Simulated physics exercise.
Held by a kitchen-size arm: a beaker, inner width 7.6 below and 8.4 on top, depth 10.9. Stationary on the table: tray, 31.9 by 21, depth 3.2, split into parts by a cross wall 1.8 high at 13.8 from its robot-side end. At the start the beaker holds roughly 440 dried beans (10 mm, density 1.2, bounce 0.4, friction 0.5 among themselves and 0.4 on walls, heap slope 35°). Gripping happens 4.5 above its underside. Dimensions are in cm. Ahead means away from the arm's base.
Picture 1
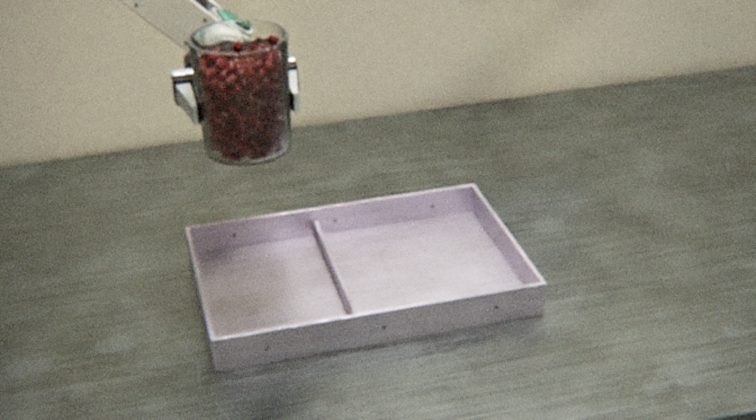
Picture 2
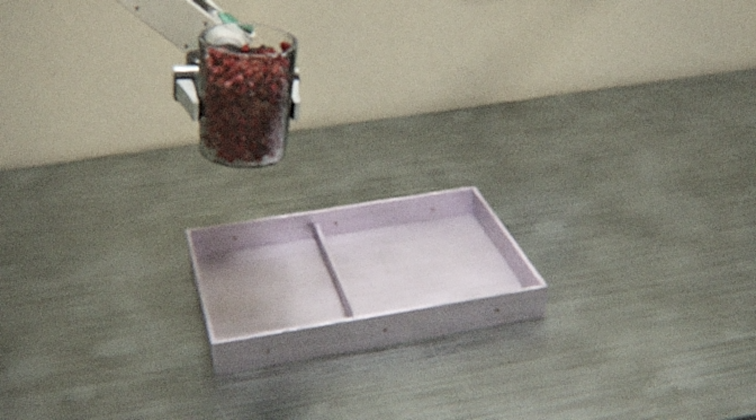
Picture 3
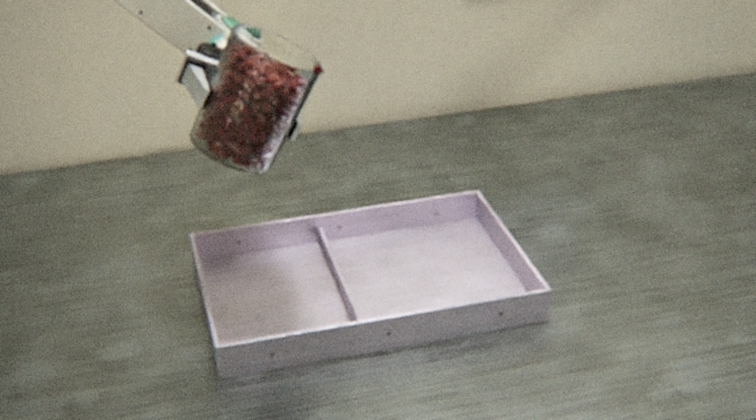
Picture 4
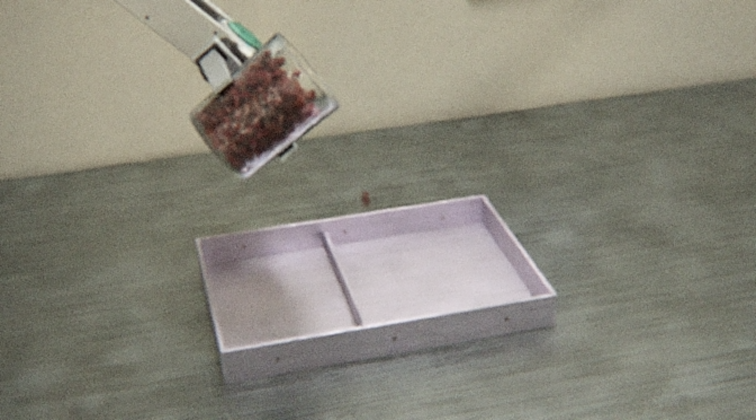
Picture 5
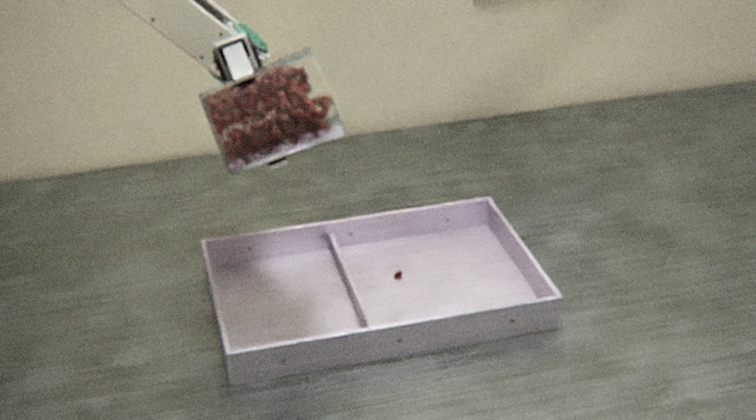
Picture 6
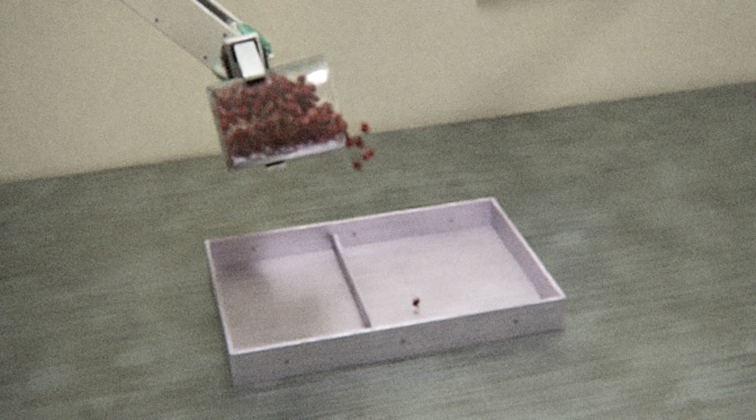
A clear beaker full of dark red beans, gripped by a robot arm, tilted steadily rightward above a pale, divided tray; one bean dropped into the tray's right part, then several more left the rim.
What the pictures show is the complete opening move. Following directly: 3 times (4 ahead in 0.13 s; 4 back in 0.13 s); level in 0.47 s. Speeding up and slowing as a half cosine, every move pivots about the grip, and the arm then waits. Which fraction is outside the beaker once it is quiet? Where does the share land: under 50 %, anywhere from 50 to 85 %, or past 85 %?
It lands anywhere from 50 to 85 %.
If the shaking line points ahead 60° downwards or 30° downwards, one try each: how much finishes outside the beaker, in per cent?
20 and 45 %.
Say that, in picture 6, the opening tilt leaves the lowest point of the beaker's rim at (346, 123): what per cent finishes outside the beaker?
About 35 %.
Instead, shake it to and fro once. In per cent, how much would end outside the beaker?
It would come to around 35 %.
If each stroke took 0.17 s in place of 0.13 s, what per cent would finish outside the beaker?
Roughly 45 in a hundred.
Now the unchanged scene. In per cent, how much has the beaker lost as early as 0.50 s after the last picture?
Around 45 percent at that moment.
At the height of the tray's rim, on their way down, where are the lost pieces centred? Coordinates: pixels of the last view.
Their middle sits near (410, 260).
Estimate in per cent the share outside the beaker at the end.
Some 65 percent.
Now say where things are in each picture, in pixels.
Beaker middle at (244, 95), level; upper third of the load around (241, 74), from x 200 to 285, top at y 40; 442 in the beaker, in the first picture.
Beaker middle at (246, 97), tilted 8° forward; upper third of the load around (244, 76), from x 205 to 285, top at y 45, in the second picture.
Beaker middle at (253, 102), tilted 29° forward; upper third of the load around (250, 82), from x 200 to 320, top at y 50; 441 in the beaker, 1 in flight or on a rim, in the third picture.
Beaker middle at (262, 109), tilted 54° forward; upper third of the load around (262, 91), from x 200 to 365, top at y 55; 441 in the beaker, 1 in flight or on a rim, in the fourth picture.
Beaker middle at (270, 114), tilted 75° forward; upper third of the load around (265, 95), from x 210 to 400, top at y 70; 441 in the beaker, 1 in the far-side part, in the fifth picture.
Beaker middle at (274, 116), tilted 83° forward; upper third of the load around (260, 100), from x 215 to 415, top at y 75; 437 in the beaker, 1 in the far-side part, 4 in flight or on a rim, in the sixth picture.
Then, 0.50 s after the last picture, tilted 83° forward, highest piece 22 above the table; 236 in the beaker, 144 in the far-side part, 8 in the robot-side part, 54 in flight or on a rim.
Then, 1.00 s after the last picture, tilted 46° forward, highest piece 24 above the table; 271 in the far-side part, 149 in the beaker, 17 in the robot-side part, 3 on the table or floor, 2 in flight or on a rim.
Then, 1.45 s after the last picture, level, highest piece 23 above the table; 273 in the far-side part, 149 in the beaker, 17 in the robot-side part, 3 on the table or floor.
Then, 2.50 s after the last picture, level, highest piece 23 above the table; 273 in the far-side part, 149 in the beaker, 17 in the robot-side part, 3 on the table or floor.
Final count, 273 in the far-side part, 149 in the beaker, 17 in the robot-side part, 3 on the table or floor. That is 66 % outside the beaker.
